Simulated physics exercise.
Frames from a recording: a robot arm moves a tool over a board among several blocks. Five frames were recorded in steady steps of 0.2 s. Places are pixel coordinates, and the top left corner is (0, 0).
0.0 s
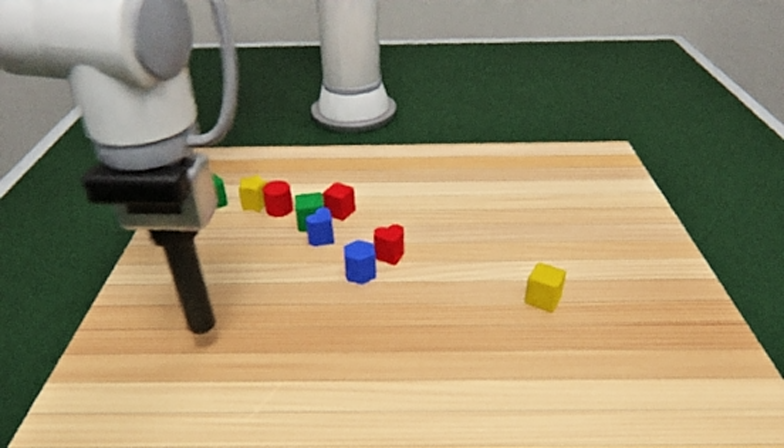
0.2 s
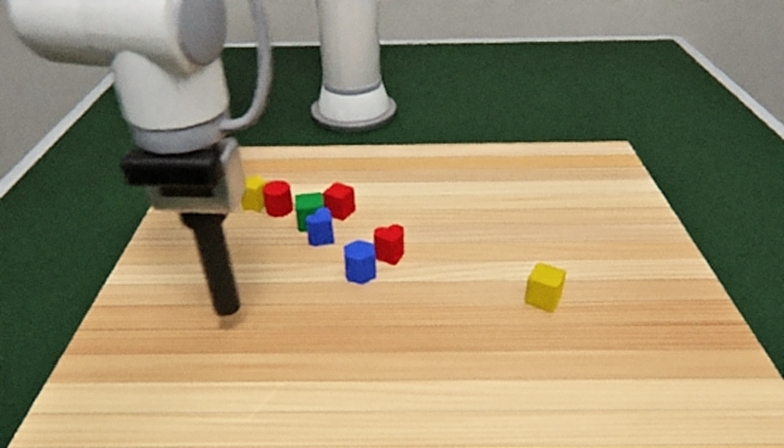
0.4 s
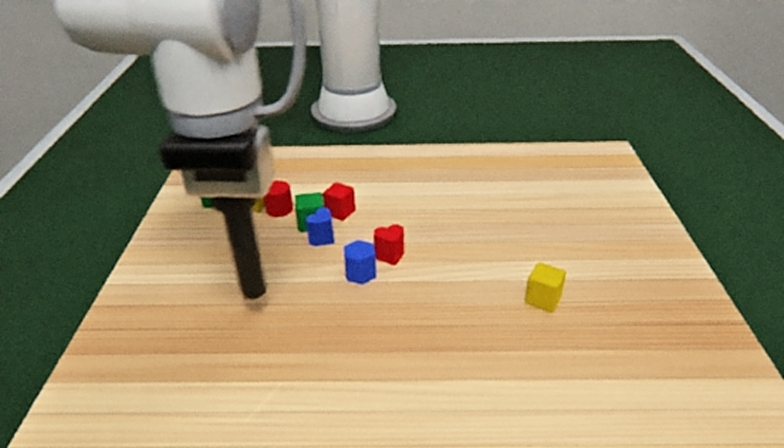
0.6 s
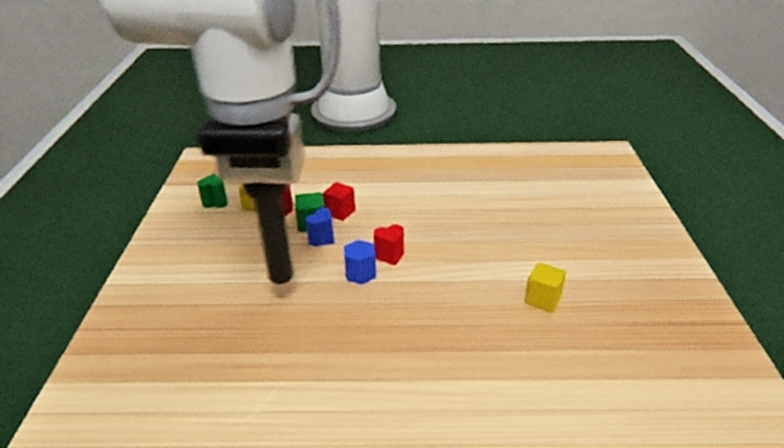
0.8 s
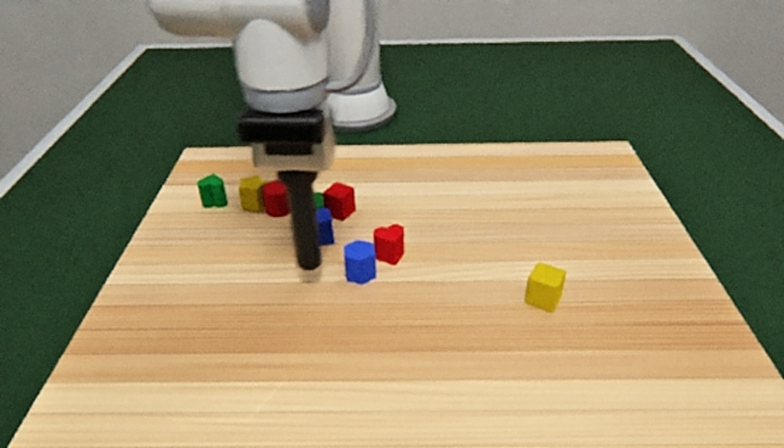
On a wooden board, a robot arm moves its dark tool rightward and away from the viewer, nearing still, coloured blocks.
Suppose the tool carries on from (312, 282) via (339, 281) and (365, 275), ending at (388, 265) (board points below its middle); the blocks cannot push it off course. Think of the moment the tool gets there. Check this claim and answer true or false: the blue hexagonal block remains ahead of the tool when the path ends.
The statement is true.
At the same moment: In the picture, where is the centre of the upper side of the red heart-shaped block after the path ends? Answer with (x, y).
Expect it around (416, 216).
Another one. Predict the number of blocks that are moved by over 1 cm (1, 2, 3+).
Number moved: 2.
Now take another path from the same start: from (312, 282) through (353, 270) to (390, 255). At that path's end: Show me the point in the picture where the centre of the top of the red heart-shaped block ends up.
The top centre is at (413, 223).
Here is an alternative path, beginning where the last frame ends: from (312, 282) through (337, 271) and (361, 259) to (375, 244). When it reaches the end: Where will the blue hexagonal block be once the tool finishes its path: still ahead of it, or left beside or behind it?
Slid away.
The first path, step by step. Halfway along, tool (352, 261); blue hexagonal block (376, 245), turned 25° anticlockwise; red heart-shaped block (392, 230).
At the end, tool (387, 247); blue heart-shaped block unmoved; blue hexagonal block (410, 232), turned 25° anticlockwise; red heart-shaped block (416, 216), turned 30° anticlockwise.
